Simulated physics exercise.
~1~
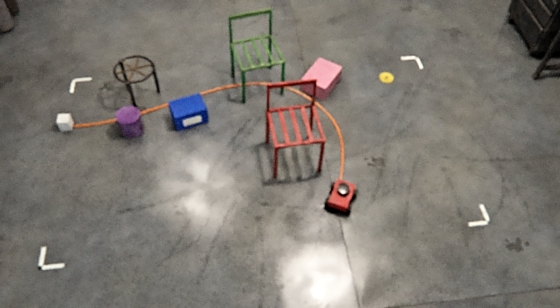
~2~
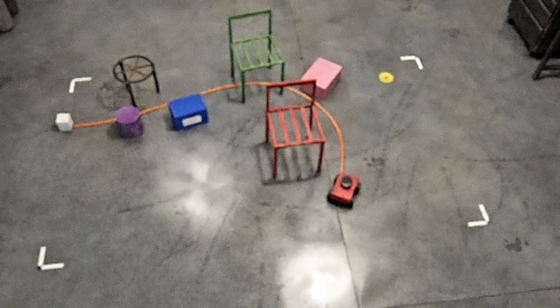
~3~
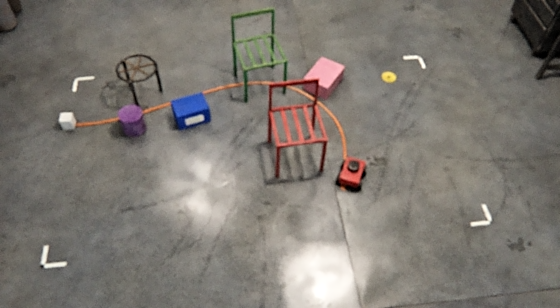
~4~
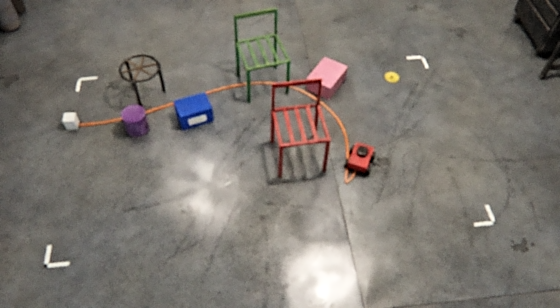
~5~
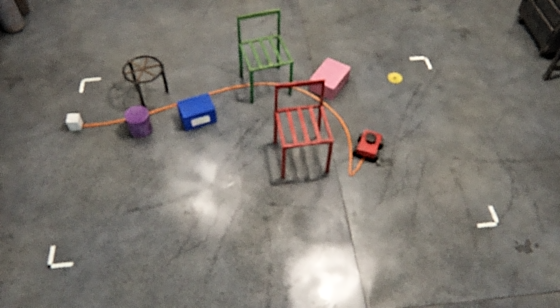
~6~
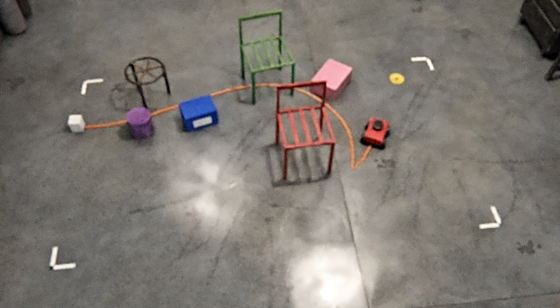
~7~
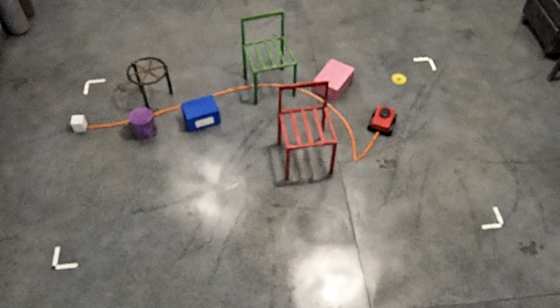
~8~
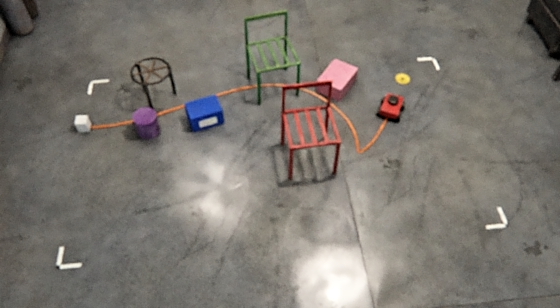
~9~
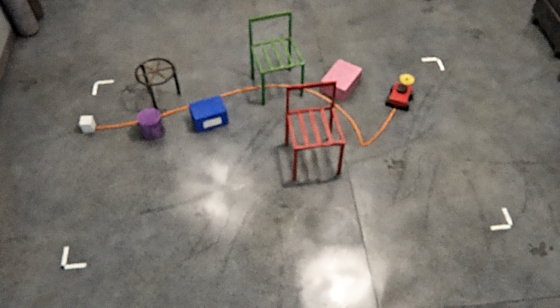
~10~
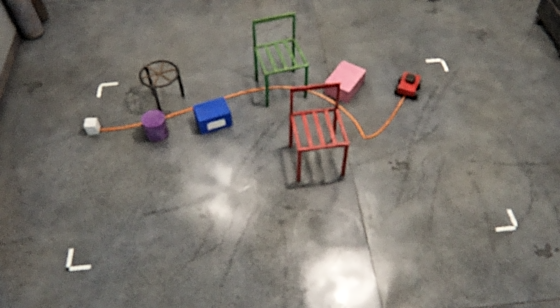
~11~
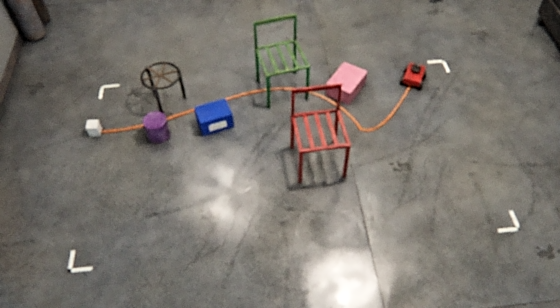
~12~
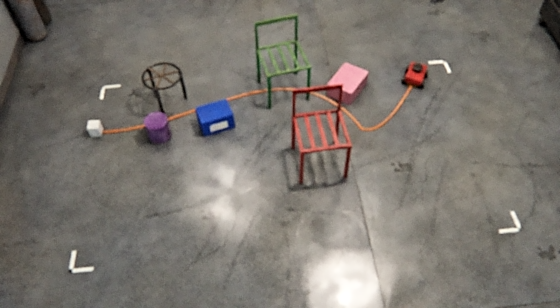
On a grey workshop floor marked with white tape corners, a small red cart sits at the lower right of a red chair, trailing an orange lead. The lead curves behind that chair and past a pink crate, a green chair, a blue box, a black stool and a purple bucket to a white block at the left. The cart creeps up and to the right, and the lead bends into a sharp corner beside the red chair. It continues to the yellow mark, passes over it and stops near the upper-right tape corner, with the chairs and other objects still in place.
